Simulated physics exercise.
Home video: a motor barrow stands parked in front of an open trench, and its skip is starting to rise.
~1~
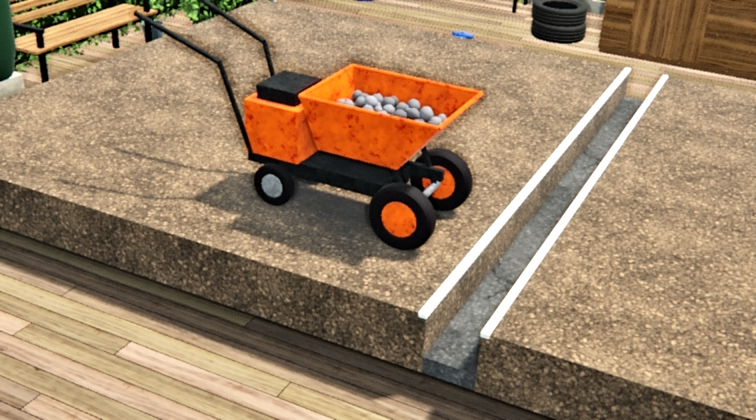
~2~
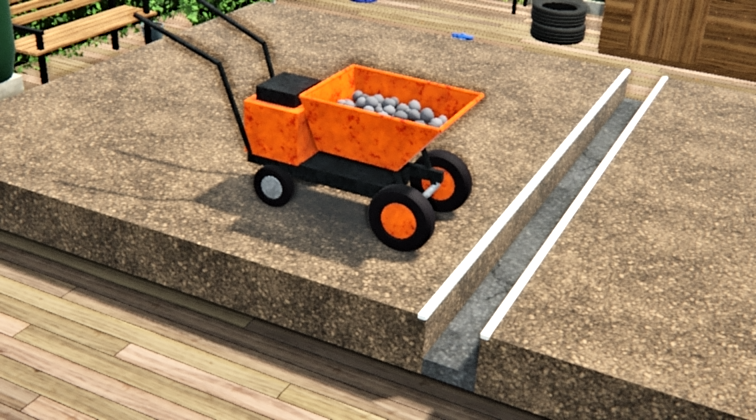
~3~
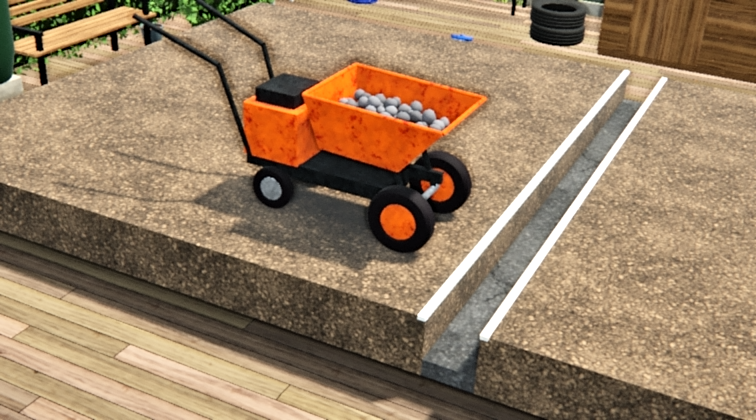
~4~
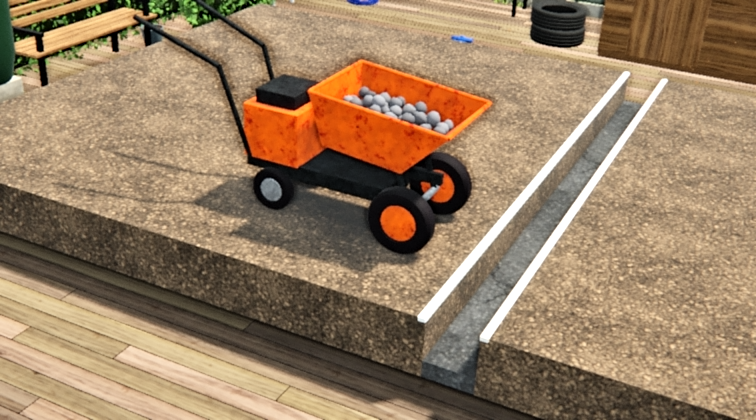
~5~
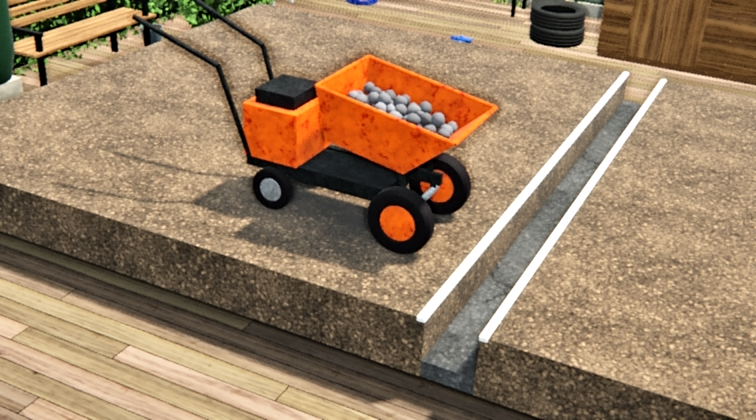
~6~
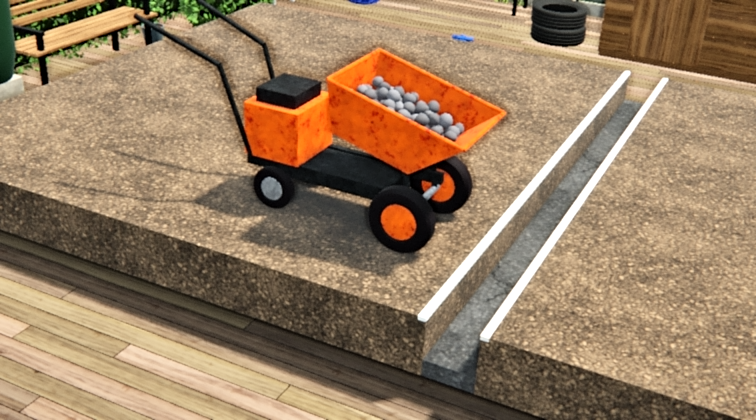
On a raised brown surface beside a narrow trench, an orange skip of grey cobbles tilts forward.
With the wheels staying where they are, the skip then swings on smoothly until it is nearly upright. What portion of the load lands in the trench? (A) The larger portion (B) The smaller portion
The answer is B.
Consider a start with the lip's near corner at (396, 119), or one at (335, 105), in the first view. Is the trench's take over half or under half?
The first try ends with the greater portion between the edges, the second with the lesser portion.
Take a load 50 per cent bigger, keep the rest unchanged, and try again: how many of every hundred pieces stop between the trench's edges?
30 %, near enough.
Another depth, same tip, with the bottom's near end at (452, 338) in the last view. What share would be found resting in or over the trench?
20 %.
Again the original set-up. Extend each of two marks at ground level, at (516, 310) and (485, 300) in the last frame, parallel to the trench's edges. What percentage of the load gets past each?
First 60 in a hundred, second 80 in a hundred.
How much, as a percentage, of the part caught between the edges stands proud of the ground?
Estimate: Close to 5 in a hundred.
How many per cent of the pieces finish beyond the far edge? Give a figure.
Result: Close to 65 %.
Just after the last frame, skip tipped steeply; every one in the skip.
A moment on, skip tipped right over; the larger part in the skip; just a few in or heaped over the trench; about a tenth beyond it; just a few falling.
Further on, skip tipped right over; about a tenth in the skip; roughly a quarter in or heaped over the trench; roughly two thirds beyond it.
When it is over, skip tipped right over; just a few in the skip; roughly a third in or heaped over the trench; roughly two thirds beyond it.
